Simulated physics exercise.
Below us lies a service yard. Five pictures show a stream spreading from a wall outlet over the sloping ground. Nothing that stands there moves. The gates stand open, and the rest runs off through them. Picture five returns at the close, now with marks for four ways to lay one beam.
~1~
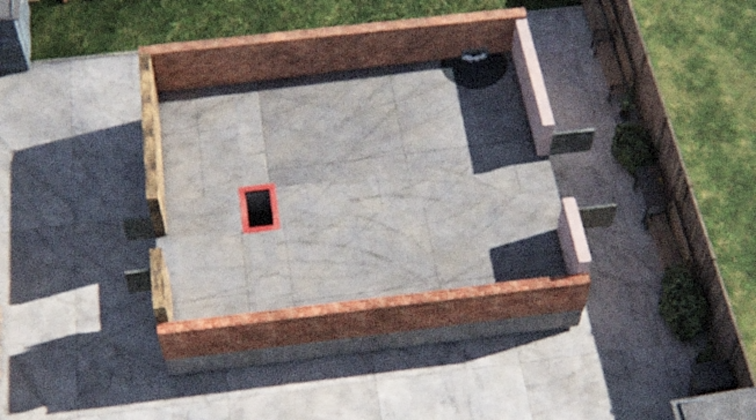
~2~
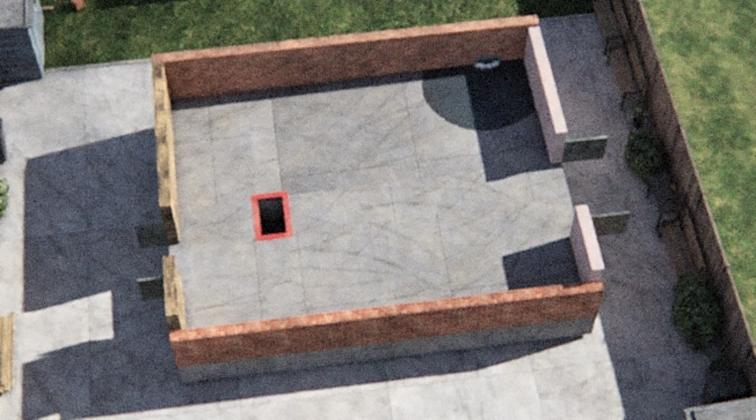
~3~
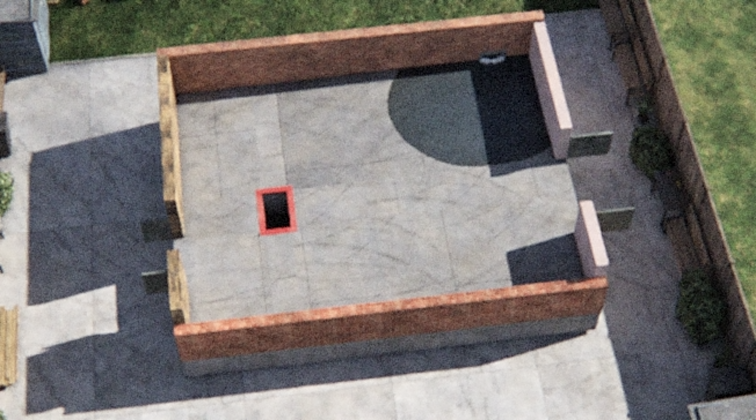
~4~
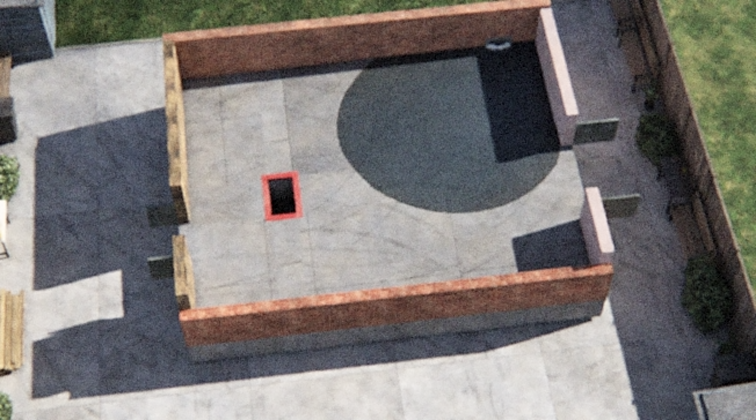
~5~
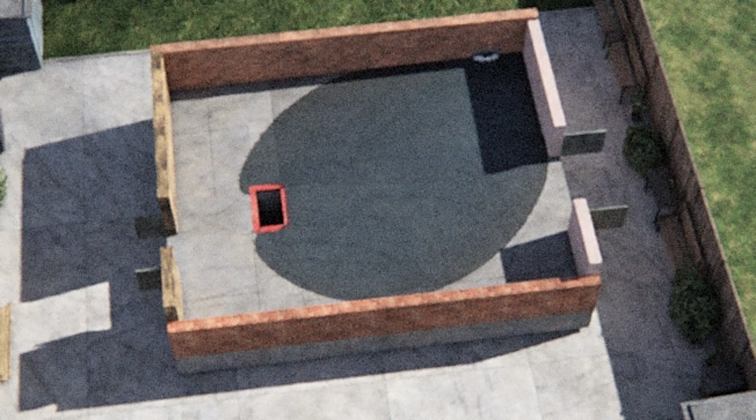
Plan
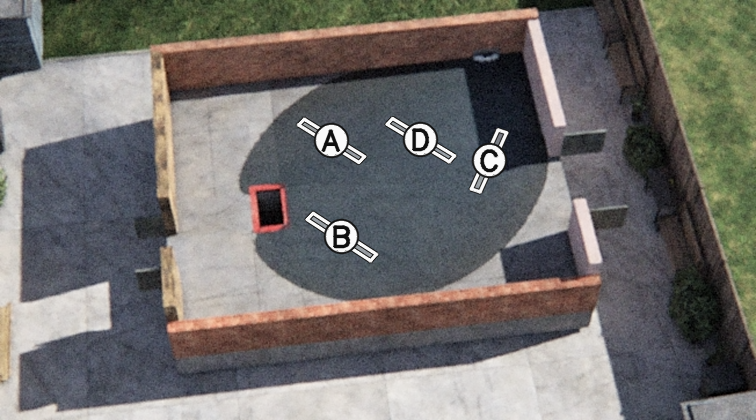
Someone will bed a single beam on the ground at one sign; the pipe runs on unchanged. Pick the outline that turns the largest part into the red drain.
Go for B.
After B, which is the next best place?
C it is.
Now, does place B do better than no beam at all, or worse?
Better.
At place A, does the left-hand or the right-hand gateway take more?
The left gate.
On the marked copy, A from (301, 122) to (361, 159); B from (310, 216) to (373, 257); C from (475, 190) to (502, 131); D from (389, 121) to (451, 158).
With A, about 13 % of the stream goes into the red drain, about 83 % out by the gates.
With B, about 40 % of the stream goes into the red drain, about 57 % out by the gates.
With C, about 22 % of the stream goes into the red drain, about 74 % out by the gates.
With D, about 11 % of the stream goes into the red drain, about 86 % out by the gates.
